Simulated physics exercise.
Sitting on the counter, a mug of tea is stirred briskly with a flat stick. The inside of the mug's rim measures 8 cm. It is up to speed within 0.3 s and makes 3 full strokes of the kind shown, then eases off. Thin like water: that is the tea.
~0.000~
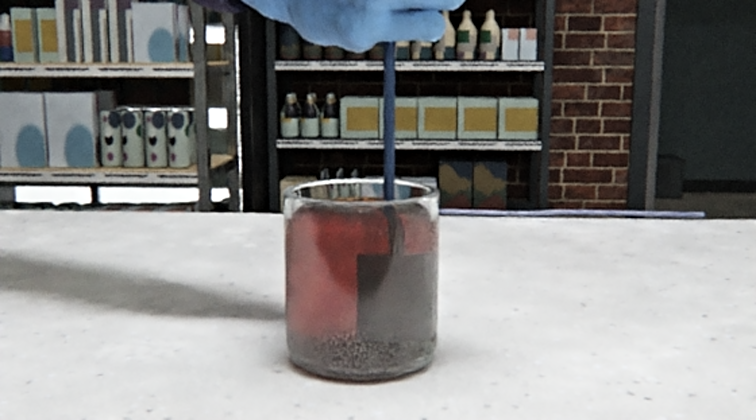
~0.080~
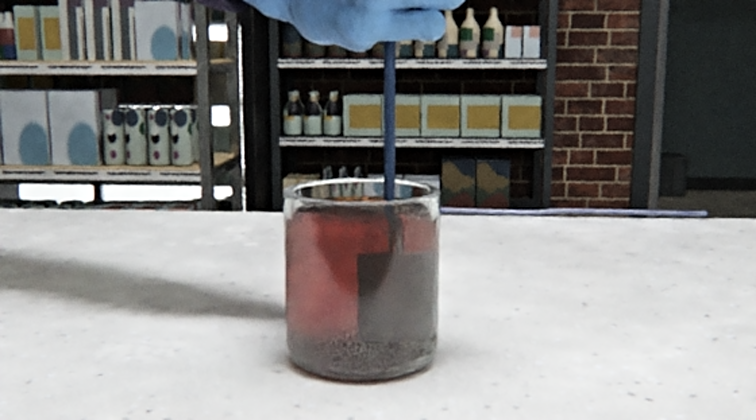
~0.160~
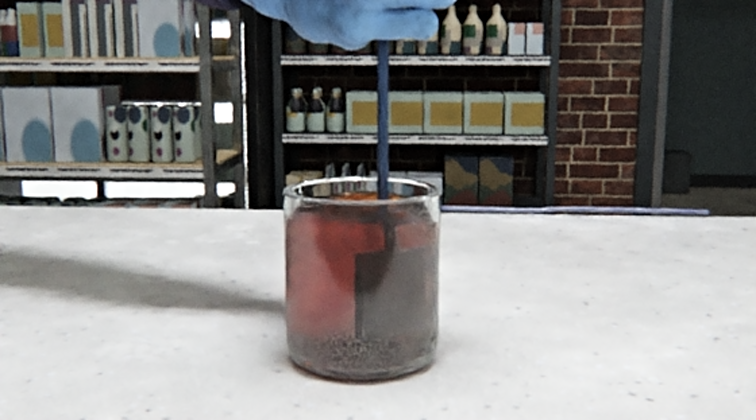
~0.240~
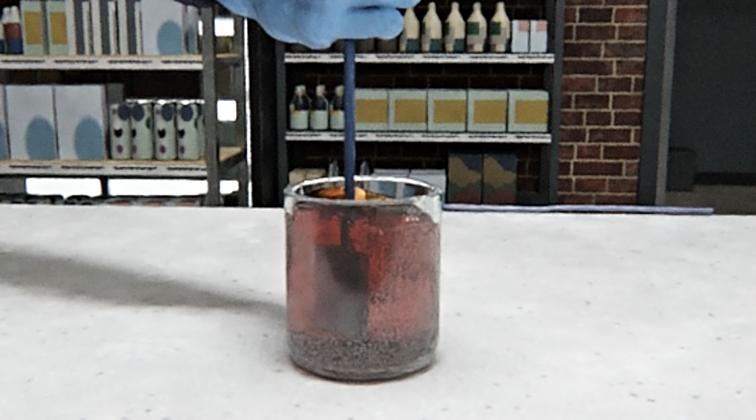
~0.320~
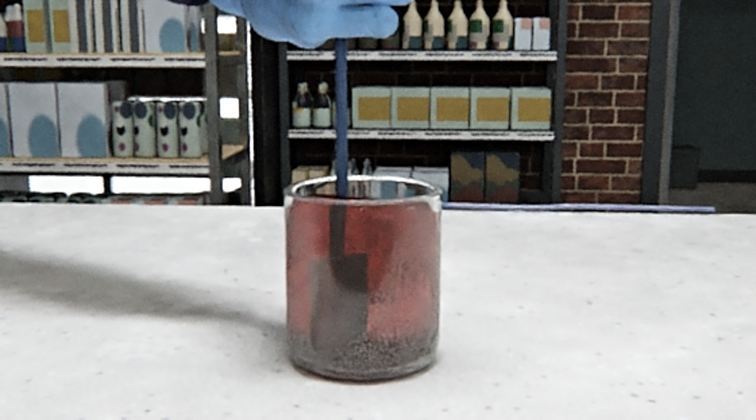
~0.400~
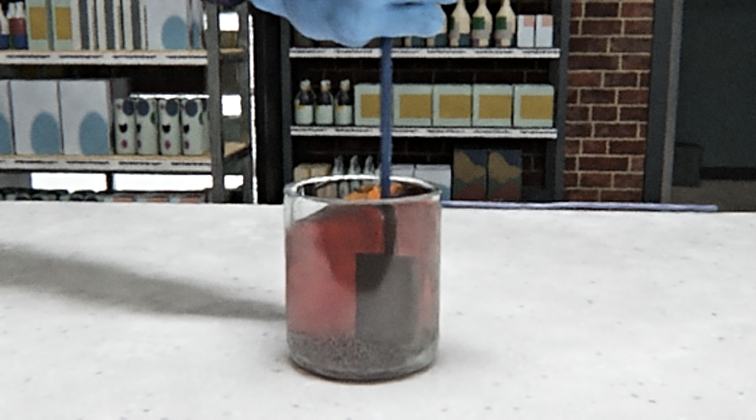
The clip opens on a blue-gloved hand holding a dark blue stick upright in a glass mug of reddish tea on a pale counter, shelves behind. The stick barely moves at first, then sweeps left across the mug and swings back right, while the liquid's surface tilts and shifts.
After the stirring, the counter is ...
It is splashed.
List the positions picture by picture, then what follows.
The stem is at (389, 86); surface from (290, 208) to (434, 210); the rim runs from (288, 194) to (436, 196), in the first picture.
The stem is at (390, 85); surface from (292, 209) to (435, 212), in the second picture.
The stem is at (383, 83); surface from (291, 206) to (435, 211), in the third picture.
The stem is at (349, 82); surface from (292, 198) to (435, 213), in the fourth picture.
The stem is at (341, 84); surface from (291, 195) to (436, 203), in the fifth picture.
The stem is at (386, 83); surface from (291, 221) to (437, 191), in the sixth picture.
Then, 0.58 s in, 0 ml is over the rim.
Then, 0.77 s in, 2 ml is over the rim.
Then, 0.95 s in, 8 ml is over the rim.
Then, 1.14 s in, 11 ml is over the rim.
Finally, 11 ml is over the rim.
